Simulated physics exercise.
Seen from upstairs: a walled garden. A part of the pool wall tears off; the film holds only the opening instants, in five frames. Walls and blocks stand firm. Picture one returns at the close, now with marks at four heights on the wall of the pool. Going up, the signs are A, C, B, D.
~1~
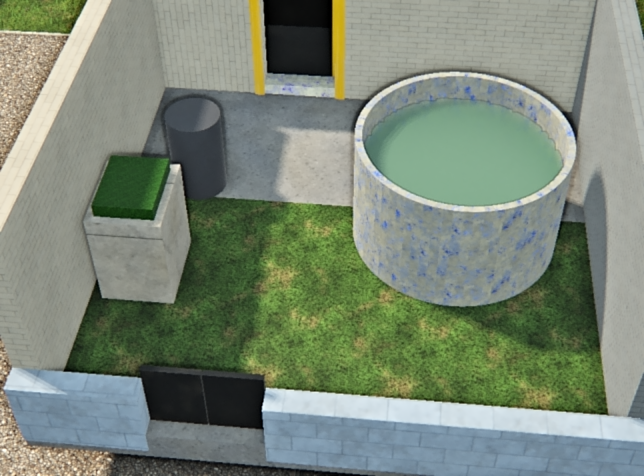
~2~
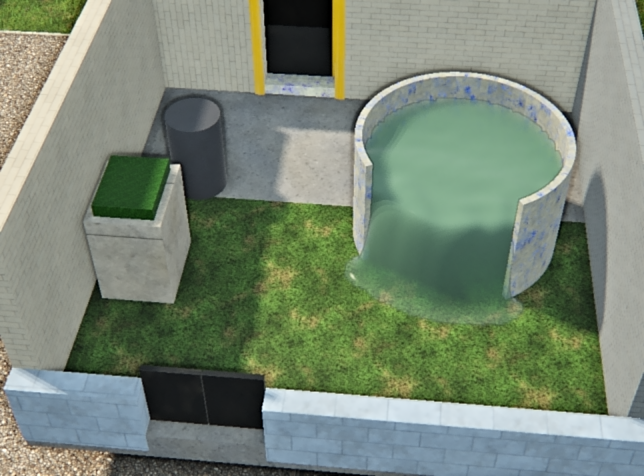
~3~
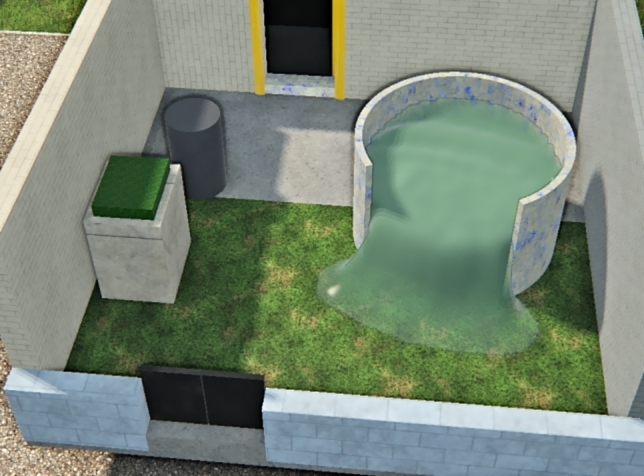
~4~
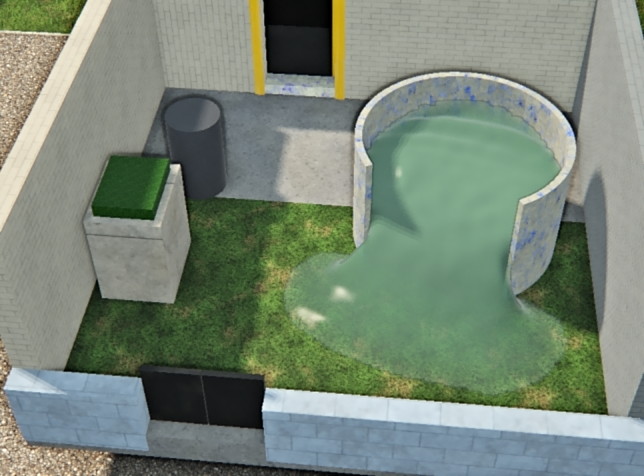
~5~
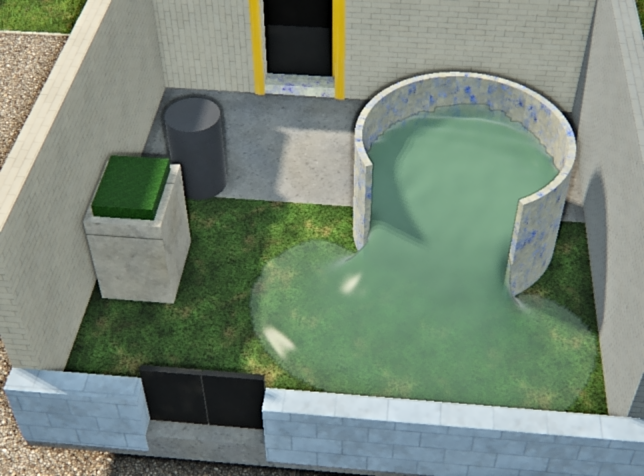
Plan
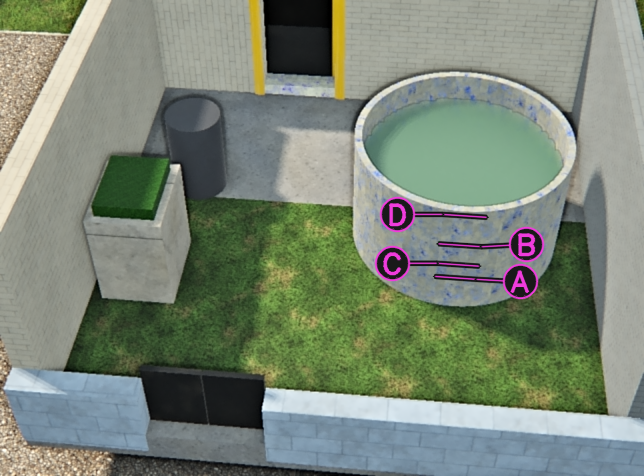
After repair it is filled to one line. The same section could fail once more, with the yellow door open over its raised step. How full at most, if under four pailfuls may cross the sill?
Level B.
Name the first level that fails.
The answer is D.
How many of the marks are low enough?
Three of the four.
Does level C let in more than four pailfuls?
No, that is safe.
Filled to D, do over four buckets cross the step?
Yes.
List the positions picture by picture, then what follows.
Water in the pool at rest, its middle at (462, 158); foot of the yellow doorway at (300, 95); shut gate at (204, 380).
Water covers 2 % of the ground and shows as far out as (515, 307).
Water covers 6 % of the ground and shows as far out as (528, 331).
Water covers 13 % of the ground and shows as far out as (291, 299).
Water covers 22 % of the ground and shows as far out as (264, 314).
On the marked copy, A at (455, 277); B at (460, 245); C at (457, 264); D at (464, 215); from the bottom up A, C, B, D.
For level A, nothing gets over.
For level B, a splash gets over, under a bucket.
For level C, nothing gets over.
For level D, about 11 bucketfuls get in.
